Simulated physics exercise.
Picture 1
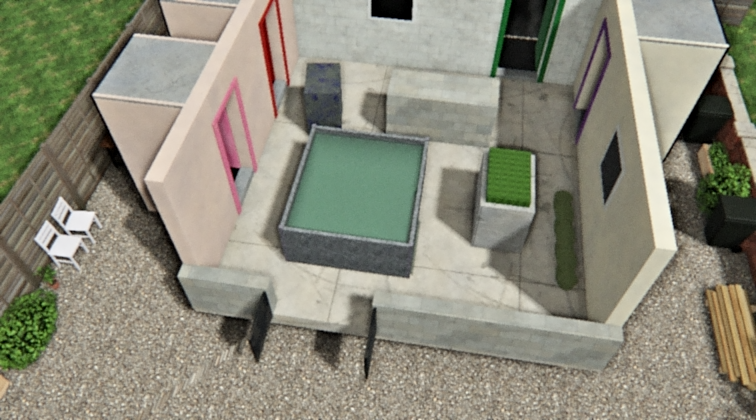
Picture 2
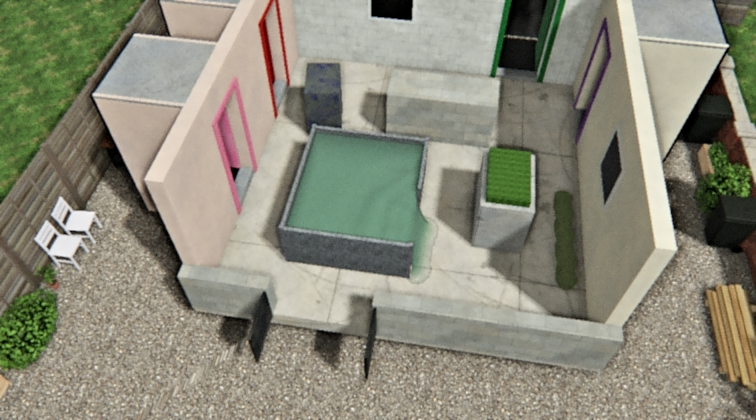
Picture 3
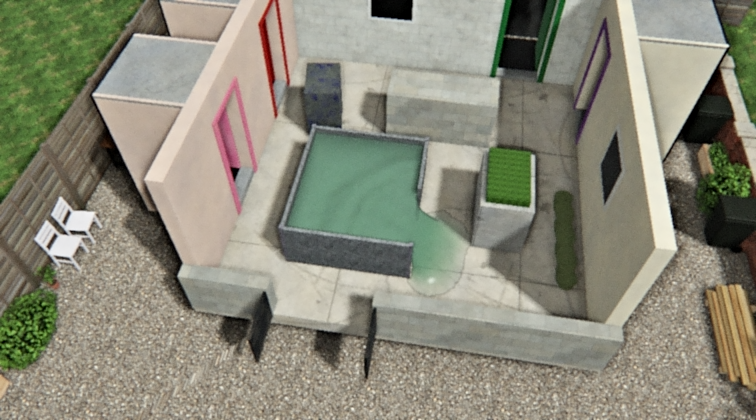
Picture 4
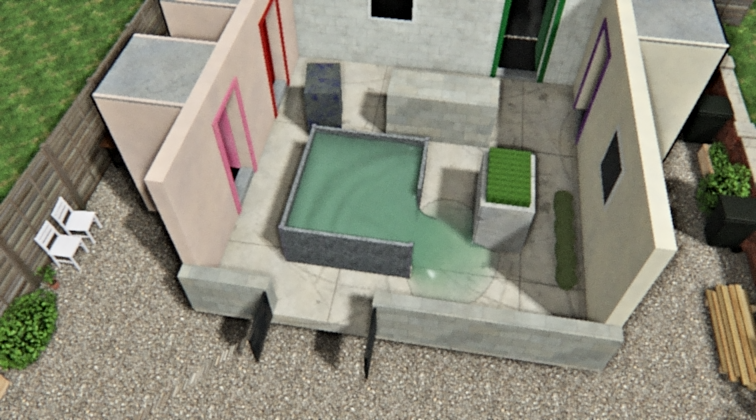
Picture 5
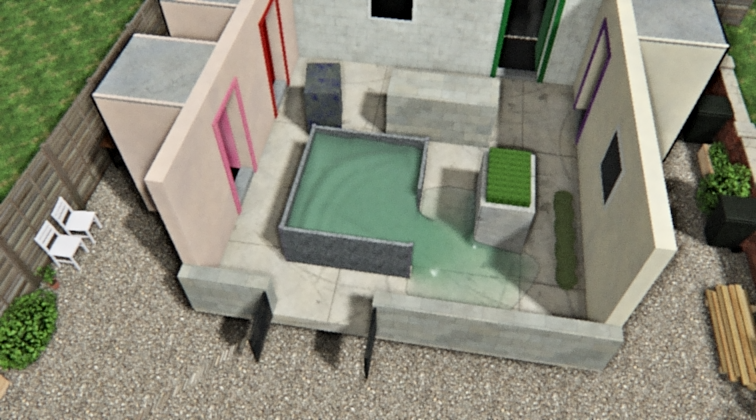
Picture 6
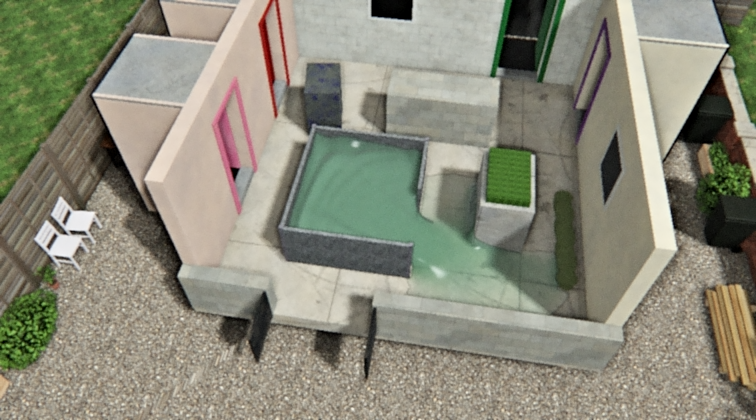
In a walled back court, green water pours from a tank's right side and spreads rightward across the paving.
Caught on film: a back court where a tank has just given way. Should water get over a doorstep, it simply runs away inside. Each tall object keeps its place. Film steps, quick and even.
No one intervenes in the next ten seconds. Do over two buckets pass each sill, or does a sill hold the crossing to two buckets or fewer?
The purple door exceeds the allowance there. The pink door keeps inside the allowance there. The green door exceeds the allowance there. The red door keeps inside the allowance there.
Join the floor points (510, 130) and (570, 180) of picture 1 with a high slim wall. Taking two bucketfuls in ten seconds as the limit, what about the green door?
I'd say the green door overshoots the limit.
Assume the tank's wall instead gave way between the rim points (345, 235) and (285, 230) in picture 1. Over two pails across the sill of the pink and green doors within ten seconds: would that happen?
The pink door door falls short and the green door door falls short.
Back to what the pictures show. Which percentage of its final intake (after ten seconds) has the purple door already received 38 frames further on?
Roughly 20 %.
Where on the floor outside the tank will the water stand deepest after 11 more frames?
Around (568, 343).
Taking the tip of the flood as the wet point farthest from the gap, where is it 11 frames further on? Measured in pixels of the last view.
Near (542, 117).
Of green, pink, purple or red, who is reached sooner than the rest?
First in line is the one in purple.
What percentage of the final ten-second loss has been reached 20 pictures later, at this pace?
About 0 %.
A moment on, water covers 25 % of the floor; the purple door not reached, the pink door not reached, the green door not reached, the red door not reached.
Next, water covers 40 % of the floor; the purple door not reached, the pink door not reached, the green door not reached, the red door not reached.
Then, water covers 60 % of the floor; the purple door under two buckets in, the pink door not reached, the green door not reached, the red door not reached.
Later, water covers 95 % of the floor; the purple door under two buckets in, the pink door wet at the sill, nothing in, the green door far over two buckets in, the red door wet at the sill, nothing in.
In the end, water covers 95 % of the floor; the purple door over two buckets in, the pink door under two buckets in, the green door far over two buckets in, the red door wet at the sill, nothing in.
